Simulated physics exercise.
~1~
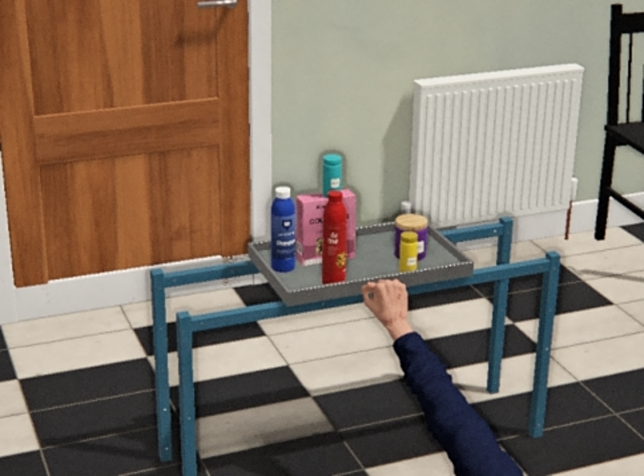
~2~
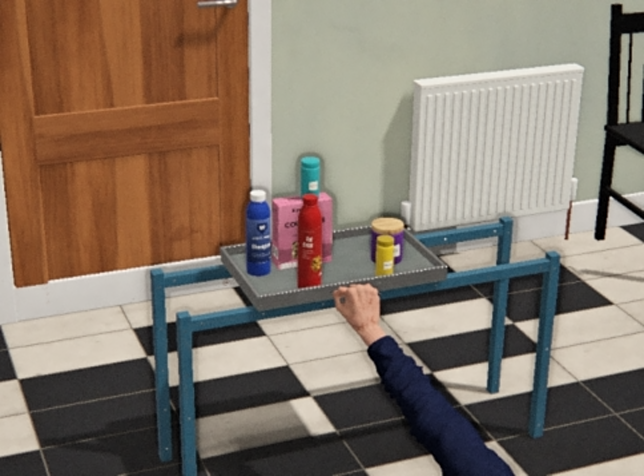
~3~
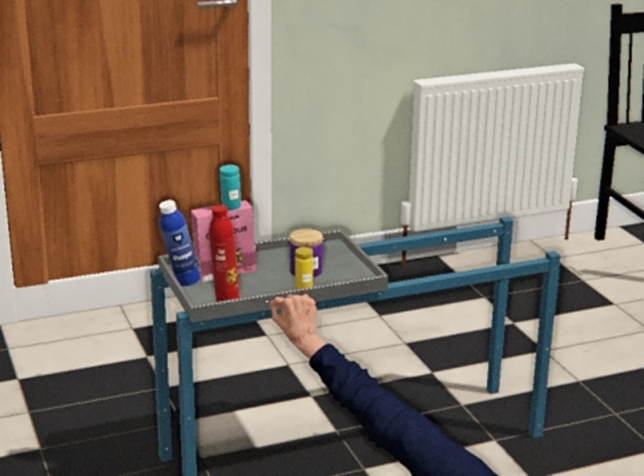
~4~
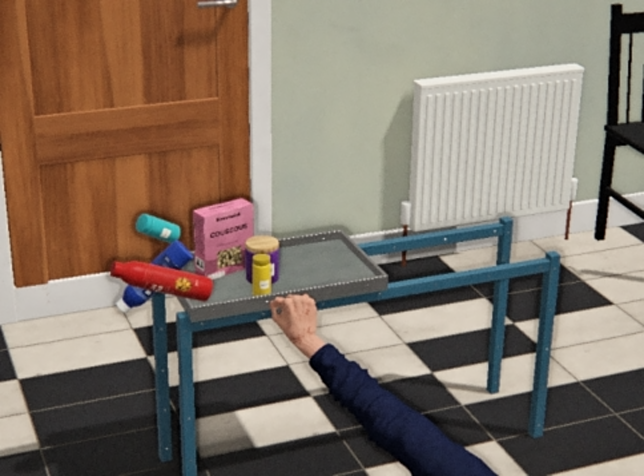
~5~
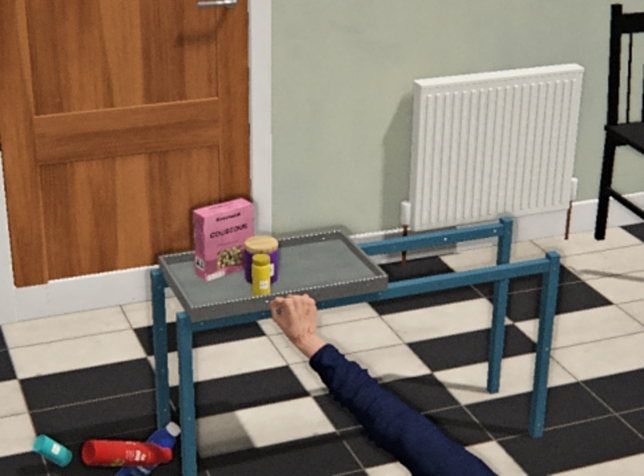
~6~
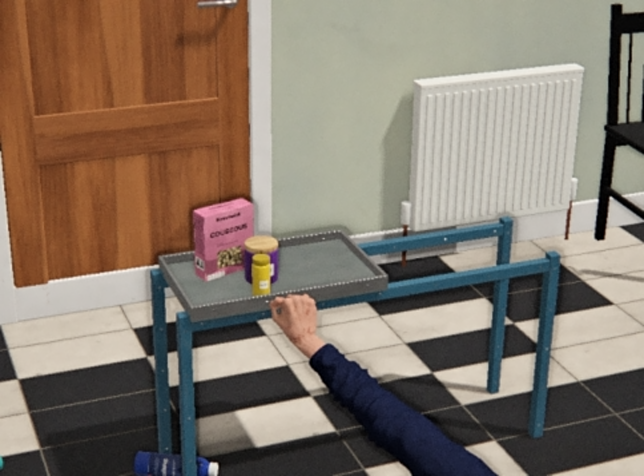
A grey tray with a low rail slides along a blue metal frame, pushed by a hand in a dark blue sleeve, seen from slightly above in a room with a checkered floor, a wooden door and a white radiator. It carries a blue bottle, a red bottle, a turquoise container, a pink packet, a purple jar and a small yellow shaker. The tray moves left, gaining speed, and stops at the frame's left end as the blue bottle leans. Both bottles and the turquoise container tumble over the left edge onto the floor. The packet, jar and shaker remain upright on the still tray, while the blue bottle lies below.
